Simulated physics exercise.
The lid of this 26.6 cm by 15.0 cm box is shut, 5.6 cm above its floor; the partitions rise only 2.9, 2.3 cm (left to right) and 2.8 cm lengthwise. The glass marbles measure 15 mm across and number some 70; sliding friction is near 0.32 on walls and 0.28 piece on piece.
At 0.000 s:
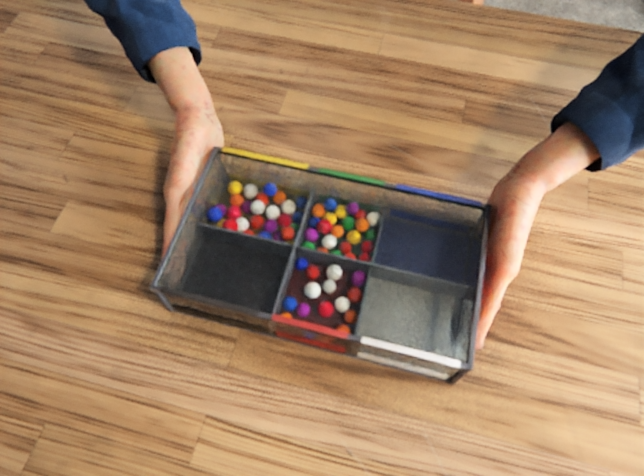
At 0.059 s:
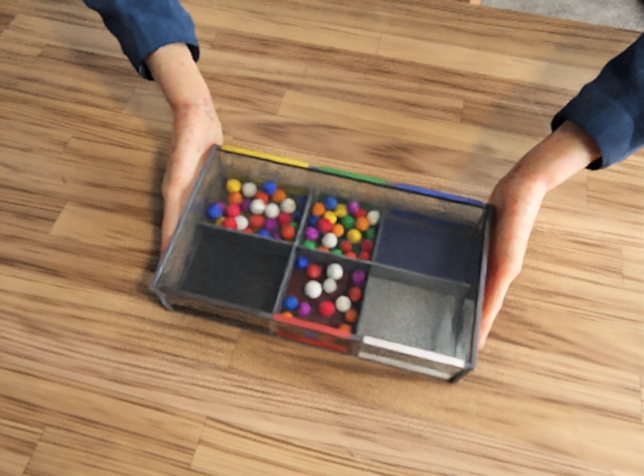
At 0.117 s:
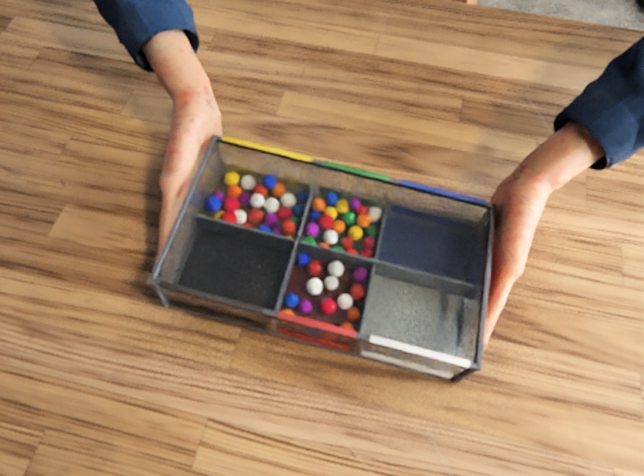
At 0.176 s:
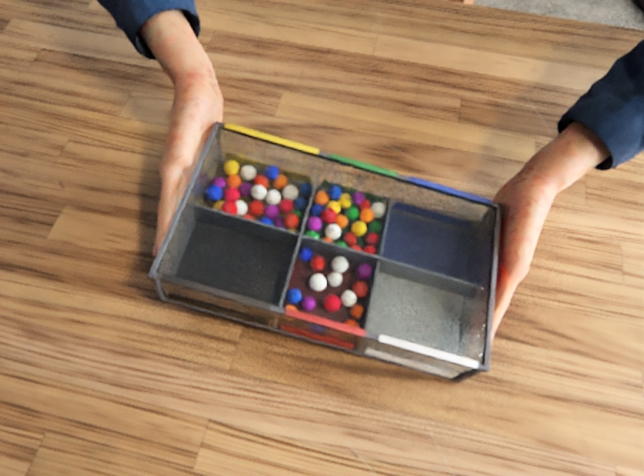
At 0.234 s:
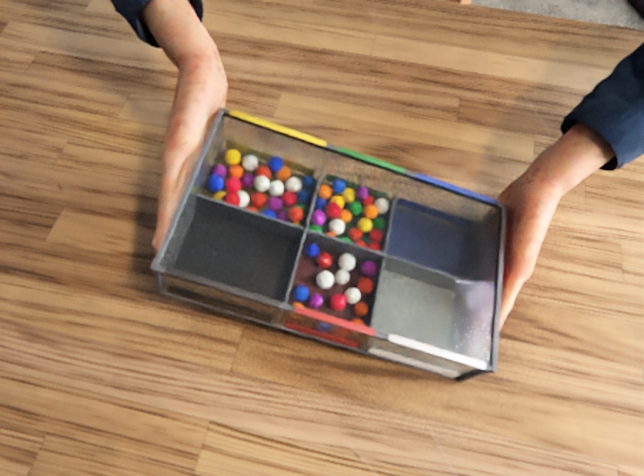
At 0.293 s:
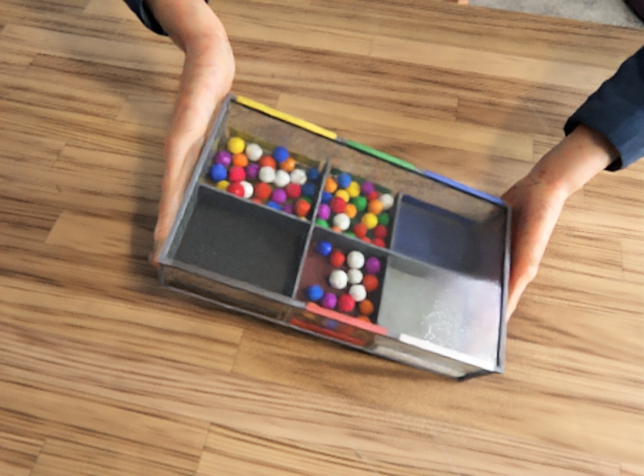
A clear, lidded box of colorful marbles, held at both ends by a pair of hands above a wooden surface, starts nearly level. The hands then tilt it steadily, its left side rising and its right front corner lowest, while the marbles shift slightly within their three compartments and the others stay empty.
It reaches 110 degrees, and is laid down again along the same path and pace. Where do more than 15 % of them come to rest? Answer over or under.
Red under, blue over, green under, yellow under, white over, black under.
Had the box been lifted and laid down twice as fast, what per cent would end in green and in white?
Then: Green 5; white 50.
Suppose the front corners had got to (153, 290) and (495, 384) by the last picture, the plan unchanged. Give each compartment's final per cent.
Red 10; blue 0; green 0; yellow 0; white 90; black 0.
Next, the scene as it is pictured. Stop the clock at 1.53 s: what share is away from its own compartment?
Roughly 80 per cent.
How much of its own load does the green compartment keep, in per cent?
About 0 per cent.
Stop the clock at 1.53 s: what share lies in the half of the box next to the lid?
Roughly 90 per cent.
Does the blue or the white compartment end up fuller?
The white one has more.
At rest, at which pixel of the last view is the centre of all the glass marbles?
Around (421, 290).
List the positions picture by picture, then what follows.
In the first picture, box tilt 0 degrees, front corners at (156, 286) and (467, 365); red 25 %, green 35 %, yellow 40 %.
In the second picture, box tilt 1 degrees, front corners at (155, 286) and (470, 364).
In the third picture, box tilt 4 degrees, front corners at (155, 281) and (476, 365), lowest corner right front.
In the fourth picture, box tilt 9 degrees, front corners at (155, 274) and (483, 366), lowest corner right front.
In the fifth picture, box tilt 14 degrees, front corners at (159, 266) and (490, 366), lowest corner right front.
In the sixth picture, box tilt 18 degrees, front corners at (165, 259) and (497, 367), lowest corner right front; red 25 %, green 35 %, yellow 40 %. Its pace works out near 80 degrees a second.
After 1.53 s, tilt 110 degrees; red 5 %, blue 30 %, green 20 %, yellow 15 %, white 30 %.
After 2.35 s, tilt 49 degrees; blue 40 %, green 5 %, white 55 %.
After 3.19 s, tilt 0 degrees; blue 40 %, green 5 %, white 55 %.
By 3.8 s all is still; red 0 %, blue 40 %, green 5 %, yellow 0 %, white 55 %, black 0 %.
